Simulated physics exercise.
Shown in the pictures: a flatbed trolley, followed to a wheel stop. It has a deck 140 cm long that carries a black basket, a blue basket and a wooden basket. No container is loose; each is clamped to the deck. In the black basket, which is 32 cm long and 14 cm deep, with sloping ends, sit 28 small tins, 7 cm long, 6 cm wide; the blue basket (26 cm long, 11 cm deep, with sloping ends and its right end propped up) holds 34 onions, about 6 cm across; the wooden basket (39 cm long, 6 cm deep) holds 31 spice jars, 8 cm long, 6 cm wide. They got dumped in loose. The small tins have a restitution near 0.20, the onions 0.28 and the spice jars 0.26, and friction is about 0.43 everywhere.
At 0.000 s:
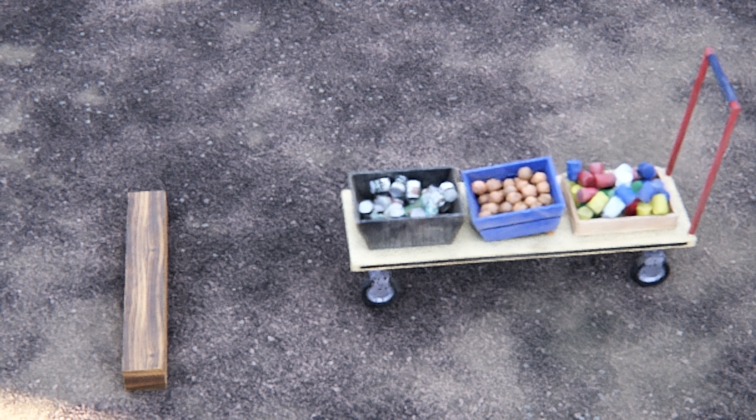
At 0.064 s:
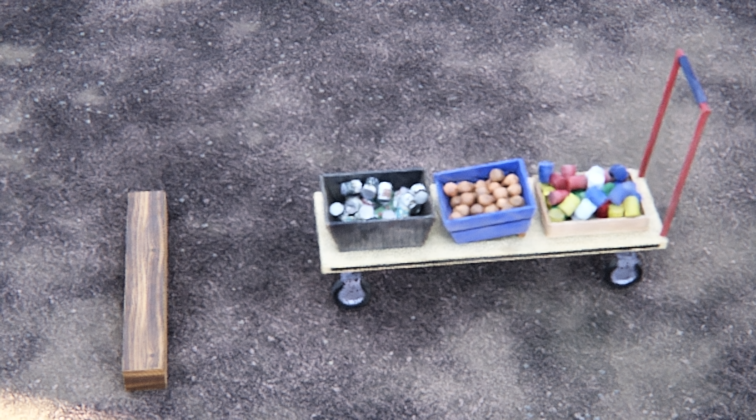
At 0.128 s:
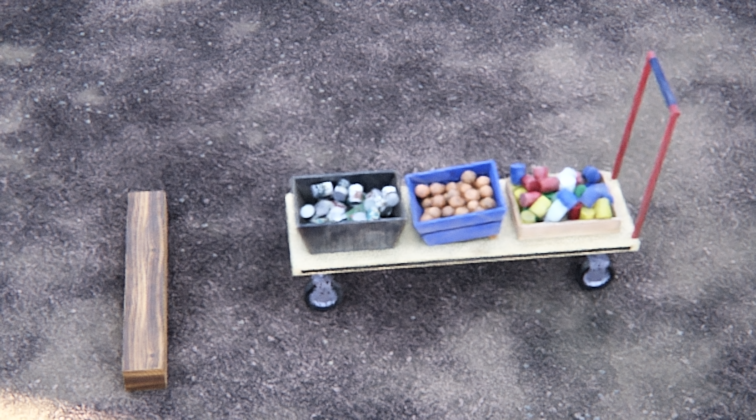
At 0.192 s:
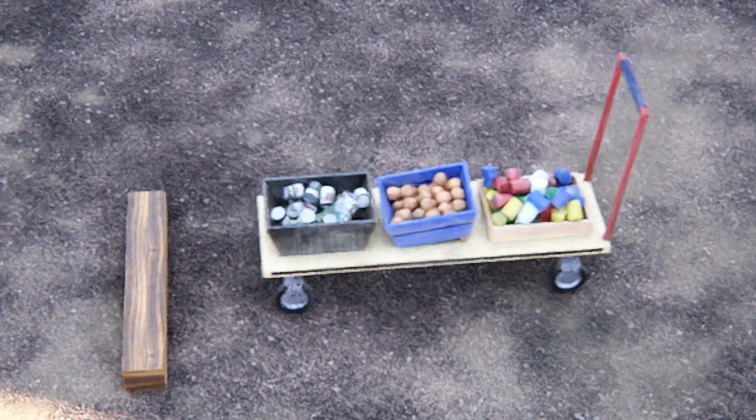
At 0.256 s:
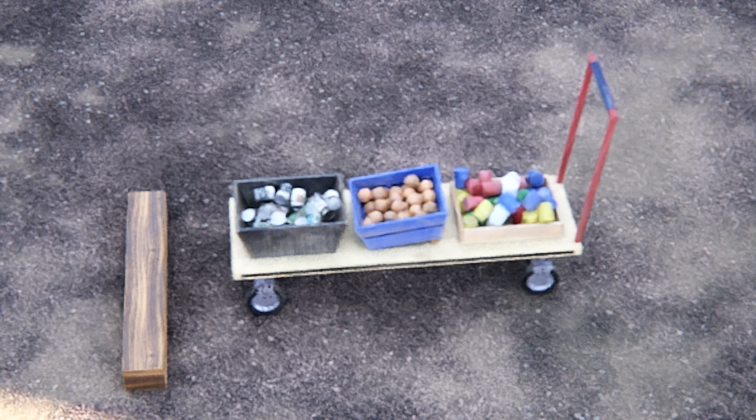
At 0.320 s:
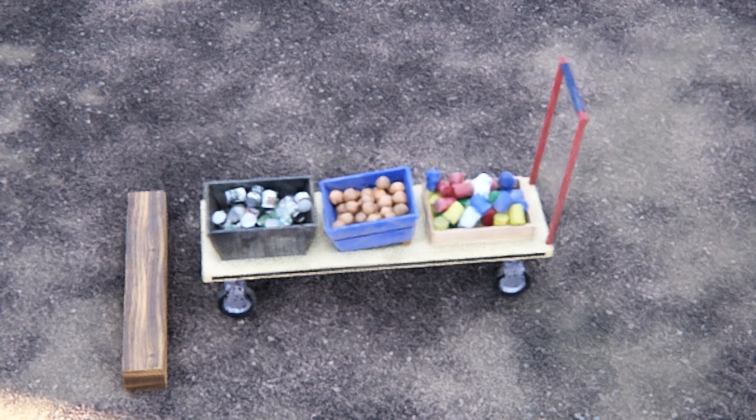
A flatbed trolley carrying black, blue and wooden containers of small items rolls steadily left.
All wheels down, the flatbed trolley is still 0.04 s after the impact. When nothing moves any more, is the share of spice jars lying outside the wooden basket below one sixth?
The part that ends up outside is going to be too big to fit in a sixth.
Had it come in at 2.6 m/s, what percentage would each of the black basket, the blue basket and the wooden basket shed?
In that case the black basket sheds 10 per cent of its load, the blue basket 10 per cent, and the wooden basket 40 per cent.
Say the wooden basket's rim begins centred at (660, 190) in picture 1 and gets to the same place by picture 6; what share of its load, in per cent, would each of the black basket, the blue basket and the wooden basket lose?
Black basket 0, blue basket 10, wooden basket 30 per cent.
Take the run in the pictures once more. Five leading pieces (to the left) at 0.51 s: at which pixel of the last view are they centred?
Mean place: Roughly (169, 215).
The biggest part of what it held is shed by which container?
Wooden basket.
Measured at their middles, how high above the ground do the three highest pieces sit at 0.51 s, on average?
Close to 48 cm, on average.
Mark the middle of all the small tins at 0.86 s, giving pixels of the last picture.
Centred roughly at (194, 225).
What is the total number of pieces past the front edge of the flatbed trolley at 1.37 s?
Count: Approx. 0.
After 0.41 s, contact.
After 0.51 s, the black basket has all 28, the blue basket has all 34 and the wooden basket is down by 2 of 31.
After 0.63 s, the black basket has all 28, the blue basket has all 34 and the wooden basket is down by 6 of 31.
After 0.86 s, the black basket has all 28, the blue basket has all 34 and the wooden basket is down by 7 of 31.
Outcome (at 1.37 s), the black basket has all 28, the blue basket has all 34 and the wooden basket is down by 8 of 31. Asked share, 8 of 31, 26 per cent.
